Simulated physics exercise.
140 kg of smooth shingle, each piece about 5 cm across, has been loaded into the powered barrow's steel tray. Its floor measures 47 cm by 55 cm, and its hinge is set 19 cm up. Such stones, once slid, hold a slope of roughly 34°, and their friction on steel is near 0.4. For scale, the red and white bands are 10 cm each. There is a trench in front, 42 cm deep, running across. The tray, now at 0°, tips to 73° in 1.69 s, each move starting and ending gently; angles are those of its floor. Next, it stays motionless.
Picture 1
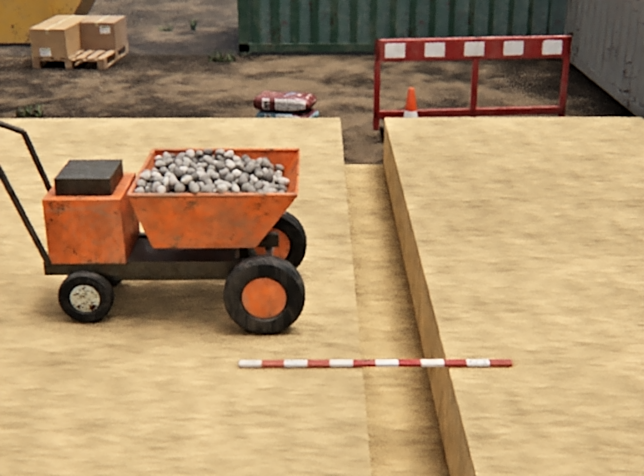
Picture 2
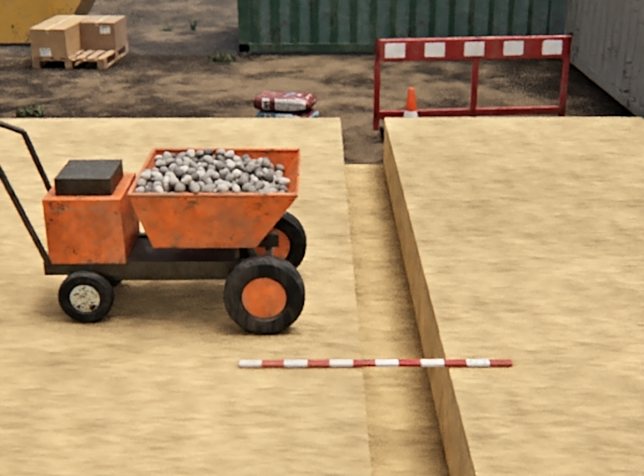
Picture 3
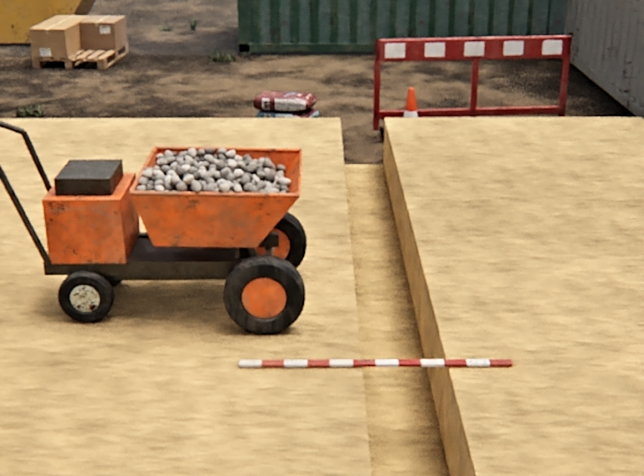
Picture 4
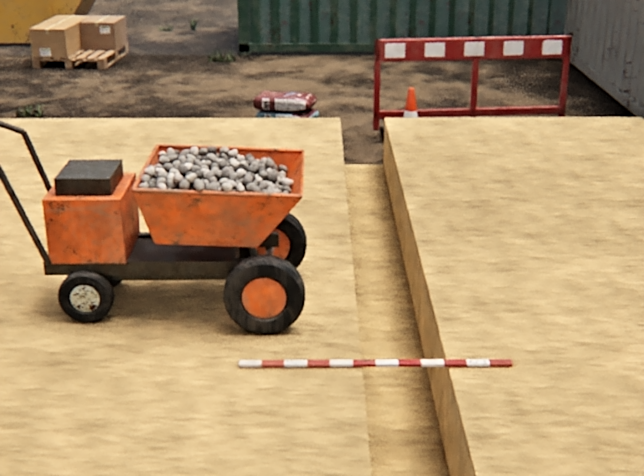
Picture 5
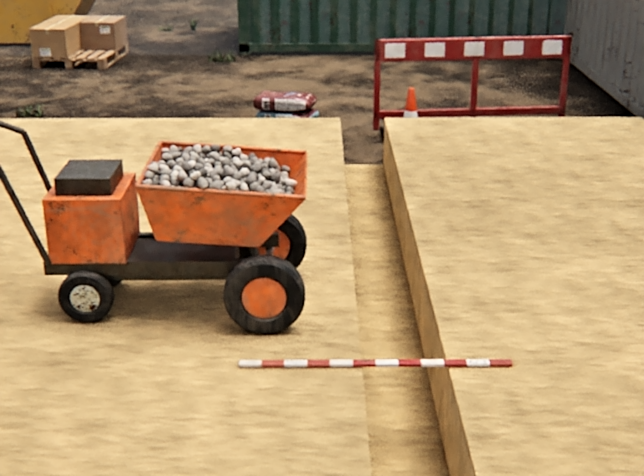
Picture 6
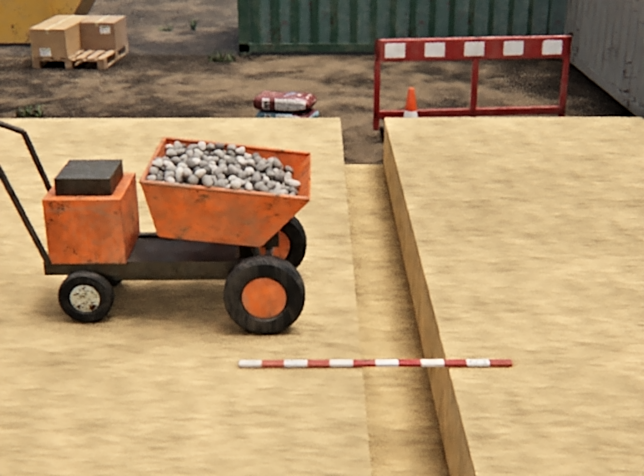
In a dirt yard with containers behind, an orange powered barrow loaded with grey stones stood still beside a trench, then its tray slowly tilted slightly toward the right, the stones staying heaped inside.
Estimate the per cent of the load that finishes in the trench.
Roughly 86 percent.
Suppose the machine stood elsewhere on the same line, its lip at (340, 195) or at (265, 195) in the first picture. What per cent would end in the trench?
35 and 100 %.
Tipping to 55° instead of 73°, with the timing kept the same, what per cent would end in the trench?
Some 65 in a hundred, I'd say.
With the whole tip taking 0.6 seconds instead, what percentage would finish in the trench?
Probably about 60 in a hundred.
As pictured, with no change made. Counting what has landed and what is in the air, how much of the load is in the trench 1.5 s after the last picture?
I'd say near 55 per cent at that time.
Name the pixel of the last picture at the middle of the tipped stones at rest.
Somewhere around (404, 357) in the last picture.
Then, 1.0 s after the last picture the floor is at 62°, 94 % in the tray, 6 % in the trench; the foremost stones are at (412, 280).
Then, 1.5 s after the last picture the floor is at 73°, 31 % in the tray, 56 % in the trench, 12 % past the trench; the foremost stones are at (530, 303).
Then, 1.8 s after the last picture the floor is at 73°, 10 % in the tray, 76 % in the trench, 14 % past the trench; the foremost stones are at (582, 302).
Then, 3.8 s after the last picture the floor is at 73°, 0 % in the tray, 86 % in the trench, 14 % past the trench; the foremost stones are at (599, 300).
